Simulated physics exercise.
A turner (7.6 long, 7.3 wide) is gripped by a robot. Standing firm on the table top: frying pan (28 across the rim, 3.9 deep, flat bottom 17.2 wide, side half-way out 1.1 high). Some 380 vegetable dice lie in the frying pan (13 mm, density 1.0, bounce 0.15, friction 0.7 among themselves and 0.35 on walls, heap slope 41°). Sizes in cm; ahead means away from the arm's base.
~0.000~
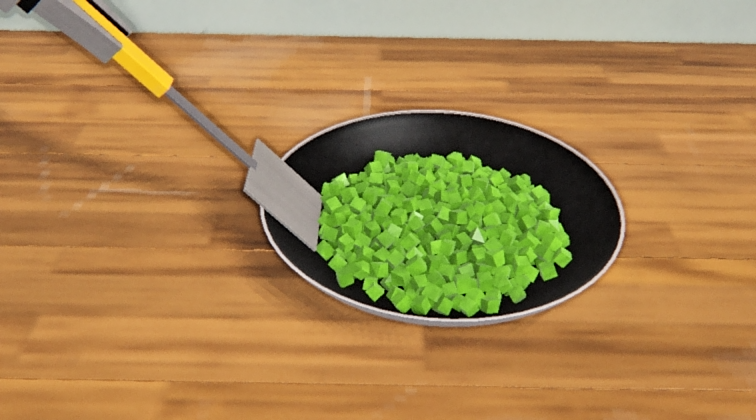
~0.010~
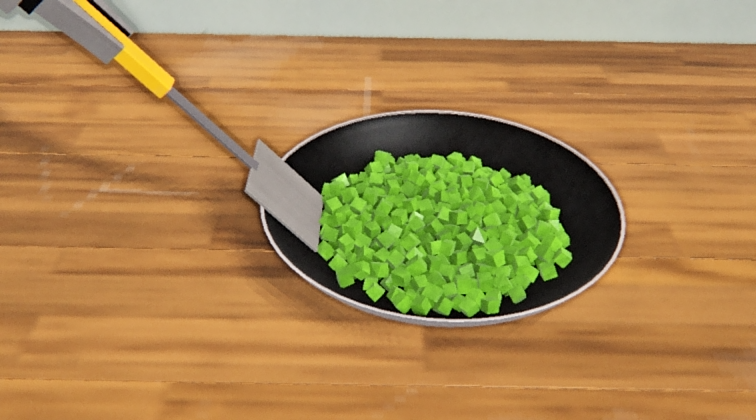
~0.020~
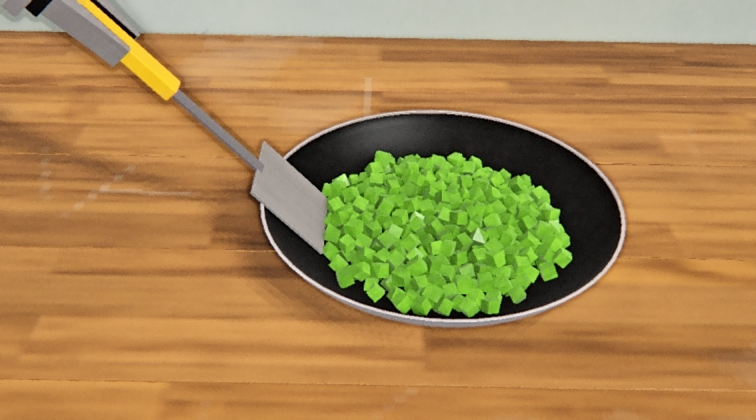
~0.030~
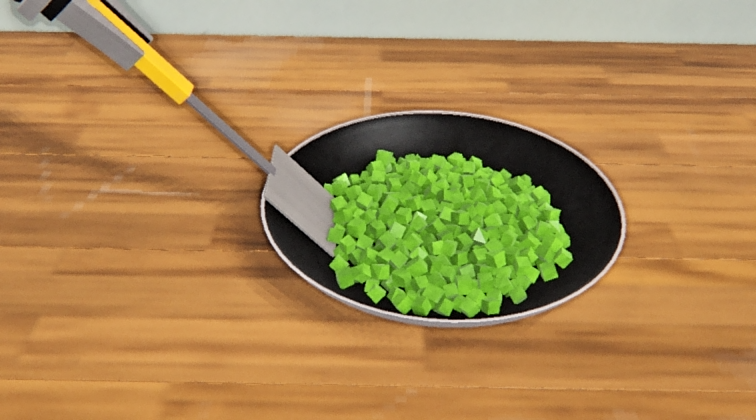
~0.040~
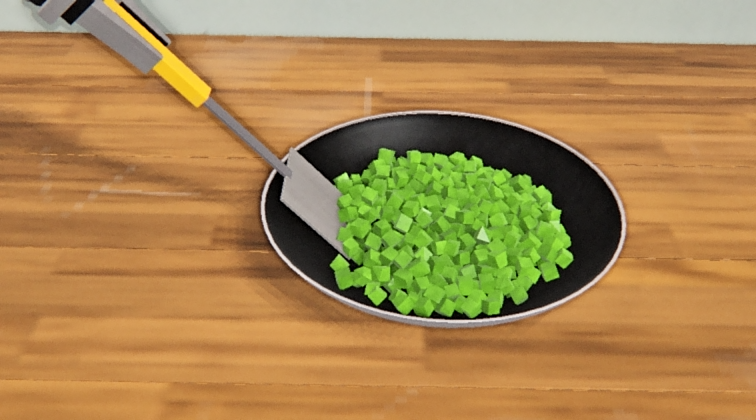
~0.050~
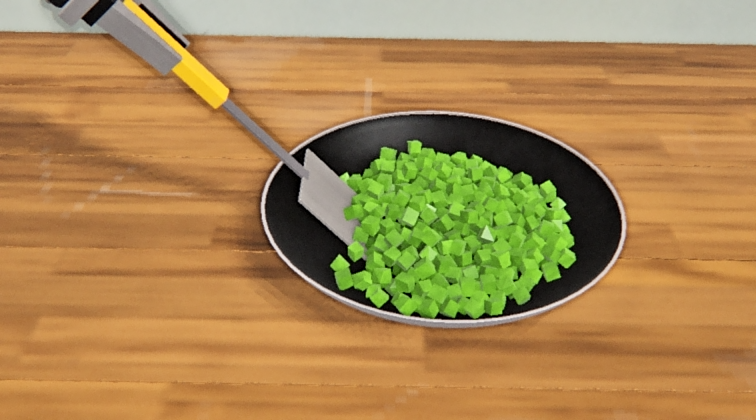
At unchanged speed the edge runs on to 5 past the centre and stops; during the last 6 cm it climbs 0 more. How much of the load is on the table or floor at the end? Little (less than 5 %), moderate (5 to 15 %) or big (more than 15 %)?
Answer: Moderate; 5 to 15 % of the vegetable dice finish on the table or floor.
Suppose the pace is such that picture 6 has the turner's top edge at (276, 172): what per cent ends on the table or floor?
About 5 per cent.
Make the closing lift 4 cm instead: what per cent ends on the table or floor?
Some 20 per cent.
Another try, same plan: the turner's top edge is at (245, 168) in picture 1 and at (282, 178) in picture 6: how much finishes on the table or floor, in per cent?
About 0 per cent.
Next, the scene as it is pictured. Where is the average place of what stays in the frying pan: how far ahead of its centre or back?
About 5.5 cm ahead.
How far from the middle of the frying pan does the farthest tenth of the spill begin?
Roughly 25 cm.
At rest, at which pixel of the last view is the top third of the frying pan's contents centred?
At about (563, 207).
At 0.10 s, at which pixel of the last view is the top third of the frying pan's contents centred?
Near (474, 200).
After 0.07 s, sloping 48°, highest piece 6 above the table; 375 in the frying pan.
After 0.10 s, sloping 48°, highest piece 6 above the table; 375 in the frying pan.
After 0.31 s, sloping 48°, highest piece 9 above the table; 338 in the frying pan, 30 on the table or floor, 7 on the blade or in flight.
After 1.36 s, sloping 48°, highest piece 6 above the table; 335 in the frying pan, 40 on the table or floor.
In the end, 335 in the frying pan, 40 on the table or floor. That is 11 % on the table or floor.
